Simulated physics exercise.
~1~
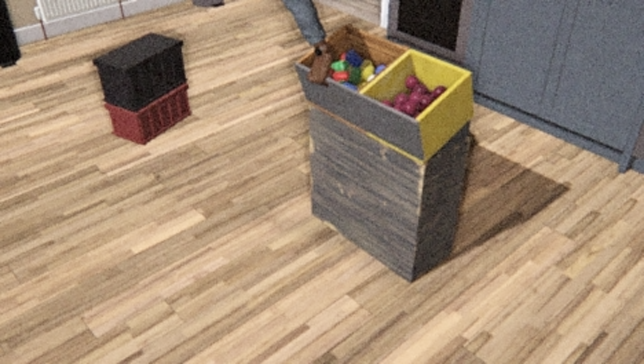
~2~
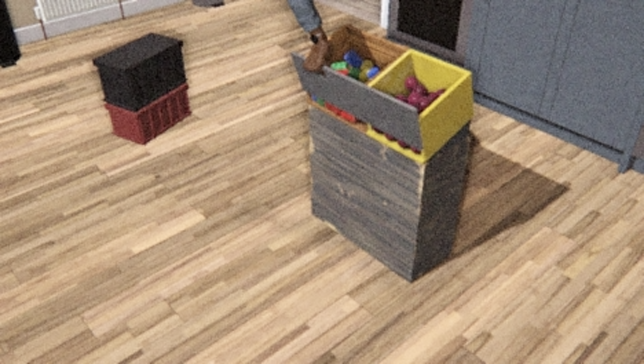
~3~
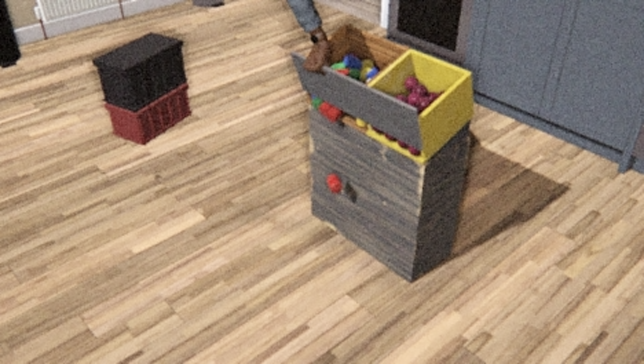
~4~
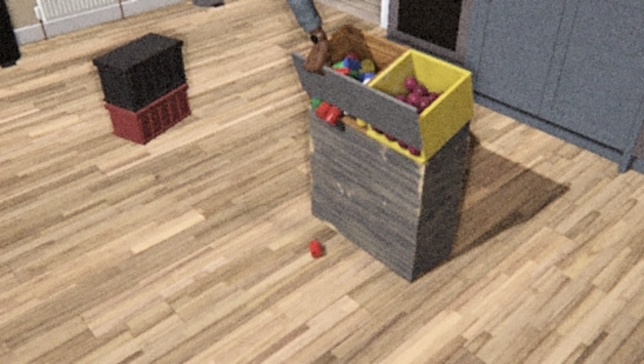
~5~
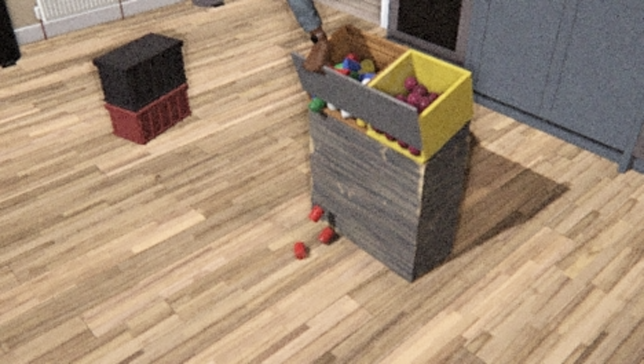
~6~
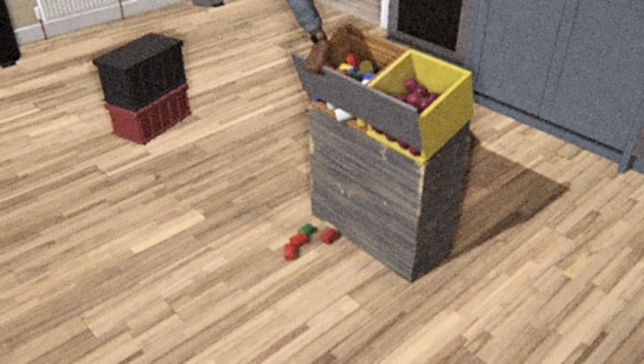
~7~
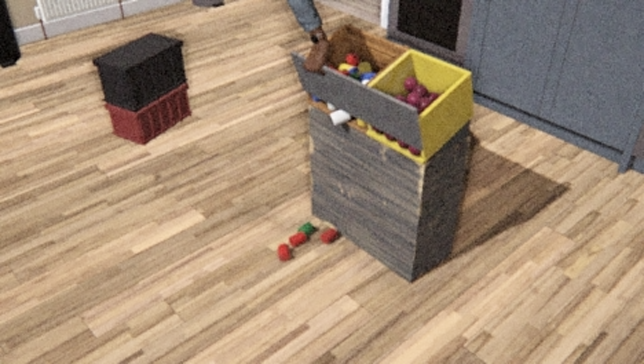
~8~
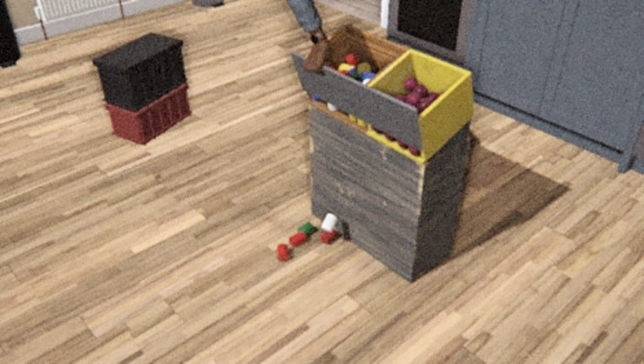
We see a hand lift the grey gate of a wooden hopper and a yellow hopper on a grey stand, and a few red, green and white jars drop from the wooden side to the floor, while the red onions stay in the yellow one.
